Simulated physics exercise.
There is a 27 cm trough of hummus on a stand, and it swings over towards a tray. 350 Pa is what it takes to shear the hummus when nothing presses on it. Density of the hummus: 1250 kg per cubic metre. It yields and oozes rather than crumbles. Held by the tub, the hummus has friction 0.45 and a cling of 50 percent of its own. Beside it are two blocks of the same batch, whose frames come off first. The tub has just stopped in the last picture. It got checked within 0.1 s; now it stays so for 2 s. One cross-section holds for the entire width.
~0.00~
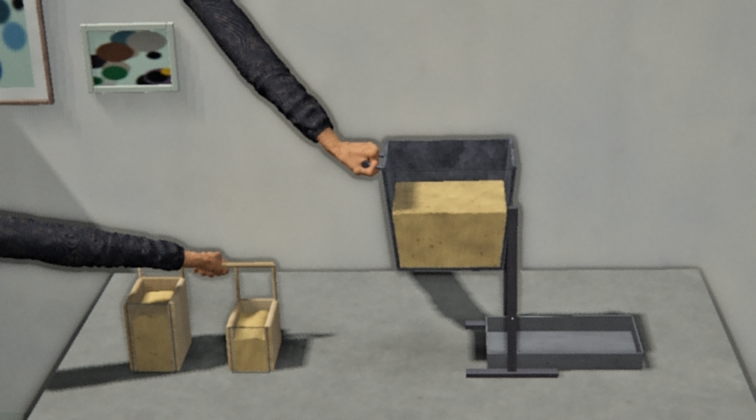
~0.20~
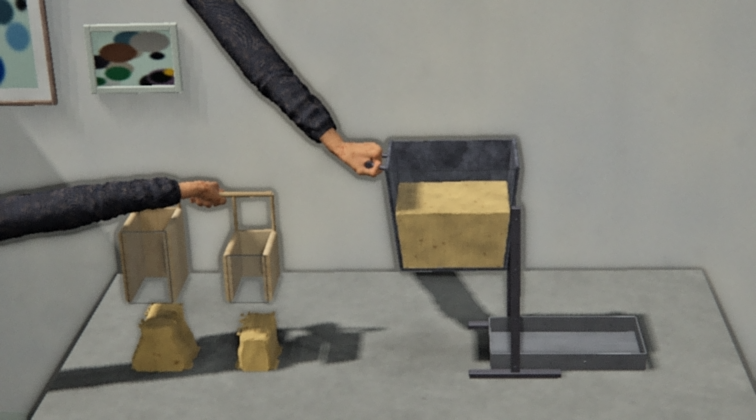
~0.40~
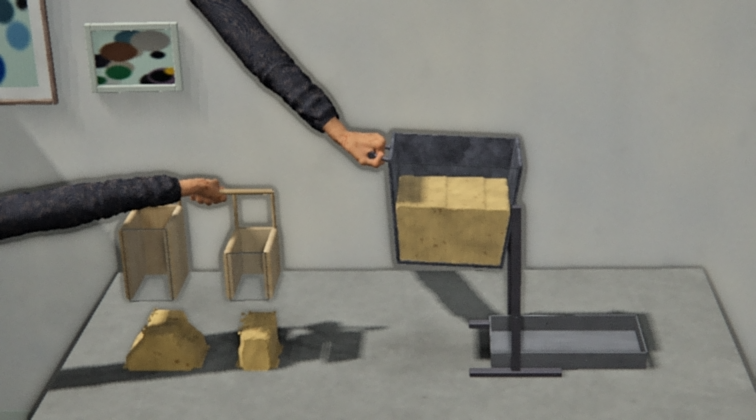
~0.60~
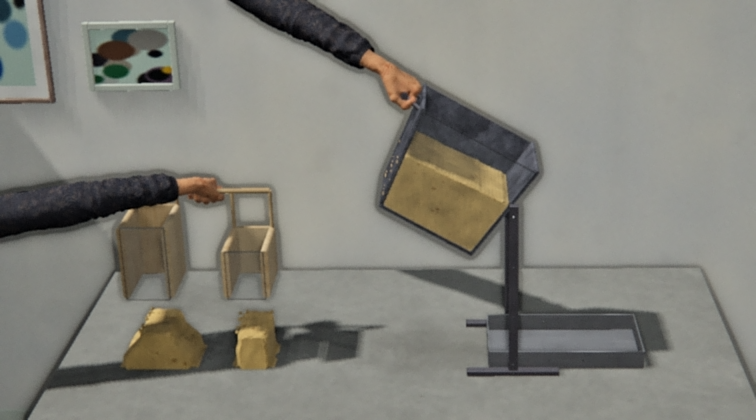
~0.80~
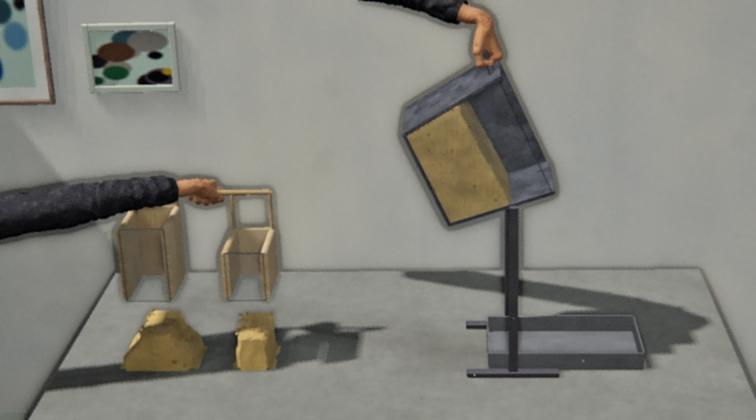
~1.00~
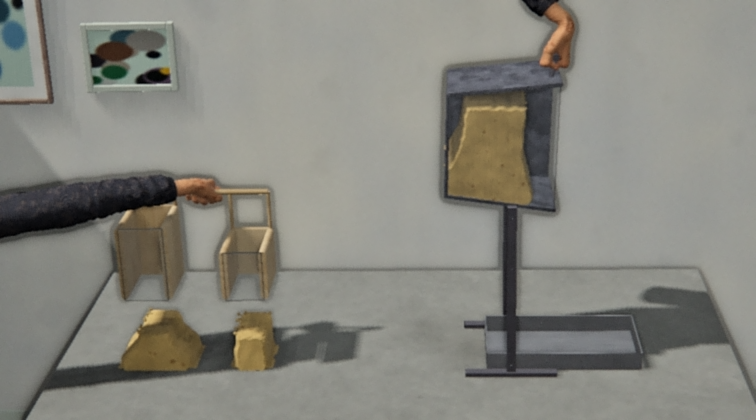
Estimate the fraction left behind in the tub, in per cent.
I would say 41 %.
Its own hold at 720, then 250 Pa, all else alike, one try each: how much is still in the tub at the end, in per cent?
Going in order, it's 50 % and then 35 %.
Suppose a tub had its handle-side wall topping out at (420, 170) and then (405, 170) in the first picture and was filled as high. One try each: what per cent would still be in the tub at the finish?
Remaining, try 1: Approx. 55 %; try 2: Approx. 50 %.
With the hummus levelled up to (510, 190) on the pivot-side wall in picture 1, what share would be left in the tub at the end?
I'd say close to 30 % stays in the tub.
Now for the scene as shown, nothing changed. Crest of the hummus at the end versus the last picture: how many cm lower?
16 cm.
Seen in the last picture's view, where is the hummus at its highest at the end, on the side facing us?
Around (484, 172).
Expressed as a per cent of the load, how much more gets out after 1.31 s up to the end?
I reckon it's around 7 in a hundred.
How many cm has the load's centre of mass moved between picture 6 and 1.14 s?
The change is near 9 cm.
After 1.14 s, the tub is at 92 degrees and holds 87 %.
After 1.31 s, the tub is at 92 degrees and holds 48 %.
After 1.48 s, the tub is at 92 degrees and holds 42 %.
After 1.65 s, the tub is at 92 degrees and holds 41 %.
After 3.00 s, the tub is at 92 degrees and holds 41 %.
